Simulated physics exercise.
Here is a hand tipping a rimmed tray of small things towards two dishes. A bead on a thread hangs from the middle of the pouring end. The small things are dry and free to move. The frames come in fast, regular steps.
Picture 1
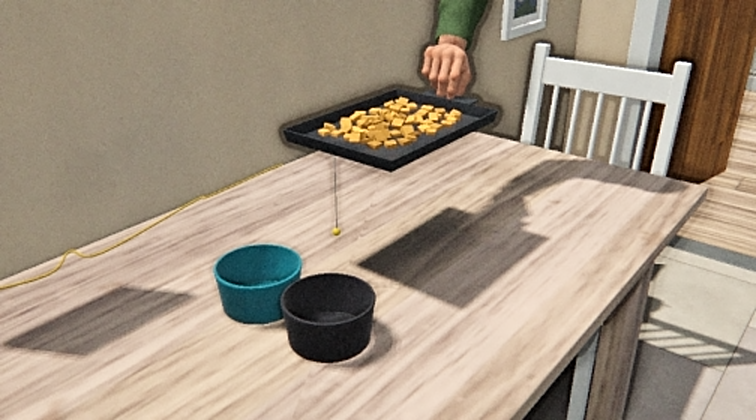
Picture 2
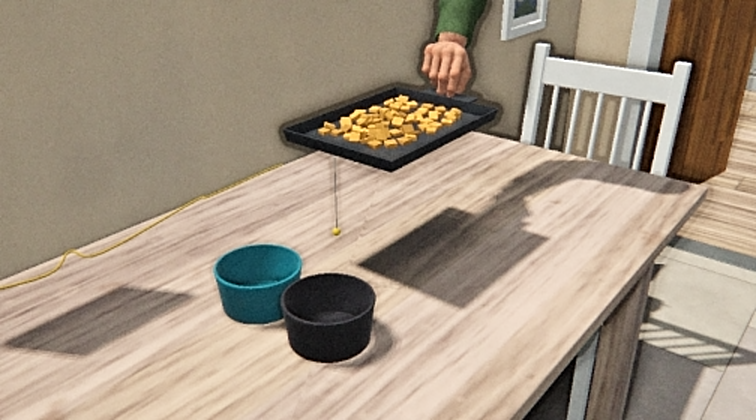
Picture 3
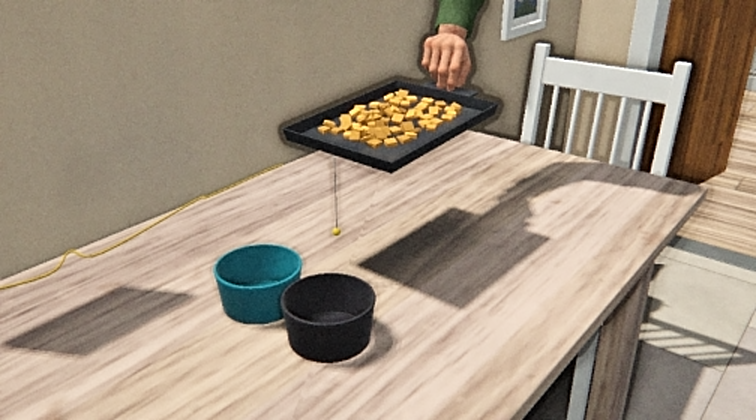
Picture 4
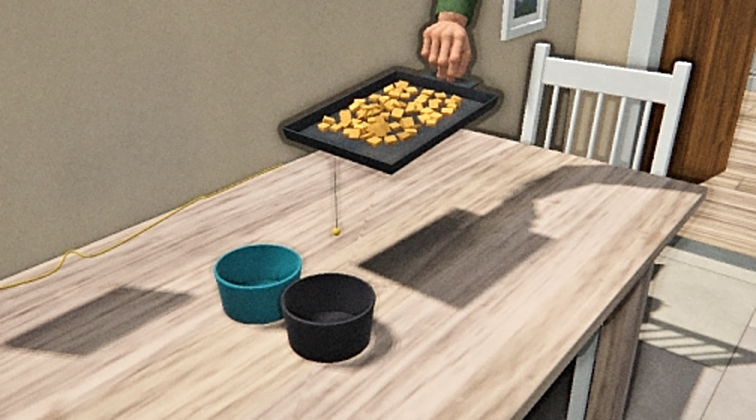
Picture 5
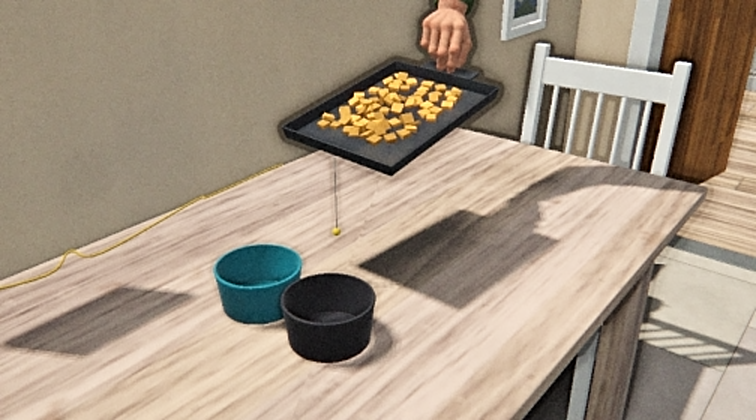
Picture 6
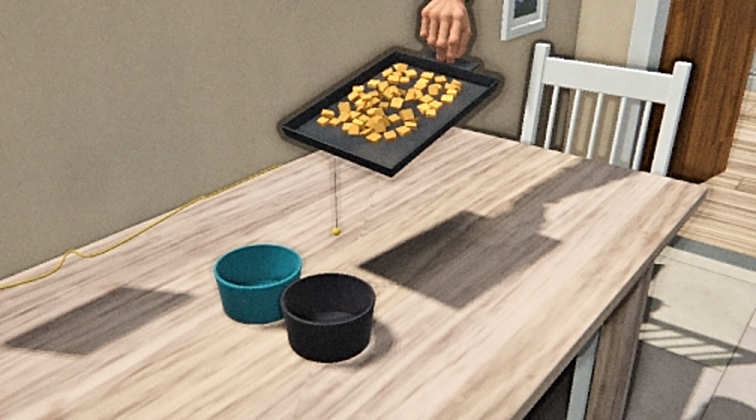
A hand in a green sleeve holds the far end of a dark rimmed tray of golden cereal squares above a pale wooden table, seen from slightly above in a room with a white chair at right. Below sit a teal dish and, to its right, a black dish, with a yellow bead hanging on a thread. The hand gradually raises the tray's far end, slanting it towards the viewer, while the camera stays still.
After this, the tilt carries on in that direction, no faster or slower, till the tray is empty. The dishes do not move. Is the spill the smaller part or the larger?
Together they catch only the smaller part.
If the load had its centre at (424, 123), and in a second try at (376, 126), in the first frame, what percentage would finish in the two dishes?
First some 0, then 0 per cent.
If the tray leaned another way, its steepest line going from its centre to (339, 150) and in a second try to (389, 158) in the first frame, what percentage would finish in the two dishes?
Near 20 % and 0 %.
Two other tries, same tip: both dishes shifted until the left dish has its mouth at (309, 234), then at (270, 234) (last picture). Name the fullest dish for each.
In turn: Right; the right-hand dish.
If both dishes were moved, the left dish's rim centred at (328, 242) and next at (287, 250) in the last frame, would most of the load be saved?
One: More than half. Two: Above a half.
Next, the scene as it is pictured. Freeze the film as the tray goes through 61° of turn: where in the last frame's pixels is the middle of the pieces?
Roughly at (361, 138).
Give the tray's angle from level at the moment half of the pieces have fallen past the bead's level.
At about 110°.
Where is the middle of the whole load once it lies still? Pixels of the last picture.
Around (359, 303).
Shortly afterwards, tray tipped steeply; all but a few on the tray; only a few in the air.
Next, tray tipped past a quarter turn; near two thirds on the tray; near a quarter outside both; a little in the air.
Some moments later, tray tipped past a quarter turn; only a few in the right dish; a little in the left dish; all but a few outside both.
In the end, tray tipped past a quarter turn; only a few in the right dish; a little in the left dish; all but a few outside both.
